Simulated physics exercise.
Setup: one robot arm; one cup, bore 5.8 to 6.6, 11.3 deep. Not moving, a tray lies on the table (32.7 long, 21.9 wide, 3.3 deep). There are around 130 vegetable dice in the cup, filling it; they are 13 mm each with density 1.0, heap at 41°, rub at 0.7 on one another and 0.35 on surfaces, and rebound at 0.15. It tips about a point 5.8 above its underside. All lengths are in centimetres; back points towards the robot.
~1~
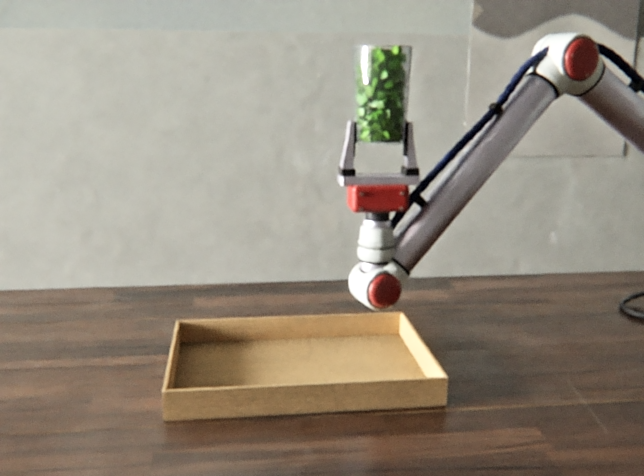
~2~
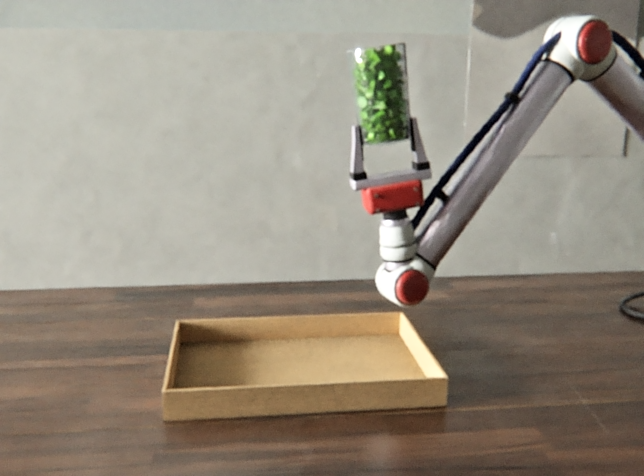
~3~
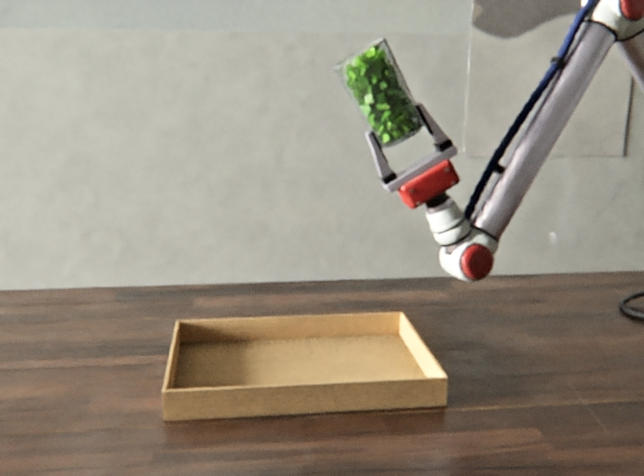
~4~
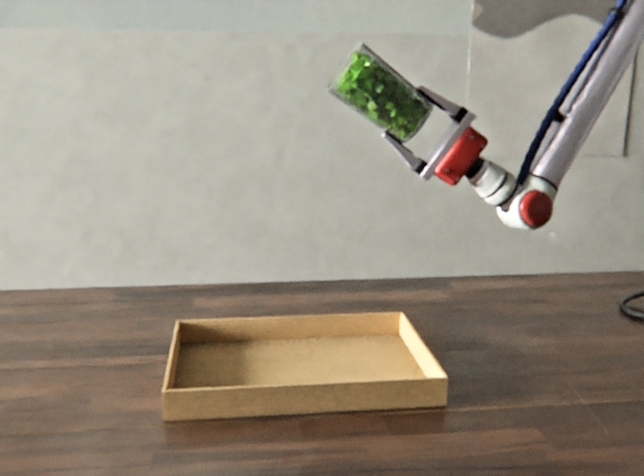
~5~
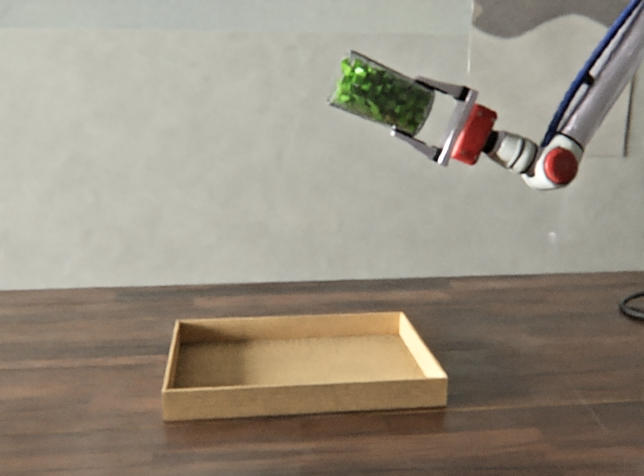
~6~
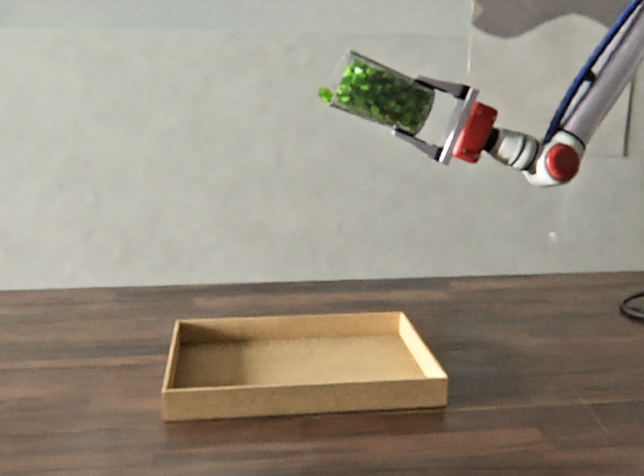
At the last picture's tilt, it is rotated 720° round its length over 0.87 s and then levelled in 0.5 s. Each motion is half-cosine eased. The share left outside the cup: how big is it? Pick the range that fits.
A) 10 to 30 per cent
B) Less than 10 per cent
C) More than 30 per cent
Option B: Less than 10 per cent.
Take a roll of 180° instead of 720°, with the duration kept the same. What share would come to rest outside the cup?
Around 5 %.
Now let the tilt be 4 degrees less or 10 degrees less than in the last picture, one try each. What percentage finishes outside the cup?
About 0 and 0 per cent.
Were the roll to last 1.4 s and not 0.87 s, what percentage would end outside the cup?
That would give near 5 in a hundred.
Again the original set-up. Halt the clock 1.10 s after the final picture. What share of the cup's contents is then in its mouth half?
Roughly 50 per cent.
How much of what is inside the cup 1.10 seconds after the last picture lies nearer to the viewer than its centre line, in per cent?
That comes to around 55 per cent.
Then, 0.55 s on, tipped 69°, highest piece 40 above the table; 129 in the cup, 2 in the tray, 1 in flight or on a rim.
Then, 1.10 s on, tipped 40°, highest piece 40 above the table; 128 in the cup, 4 in the tray.
Then, 1.57 s on, upright, highest piece 42 above the table; 128 in the cup, 4 in the tray.
Then, 2.27 s on, upright, highest piece 42 above the table; 128 in the cup, 4 in the tray.
In the end, 128 in the cup, 4 in the tray. That is 3 % outside the cup.
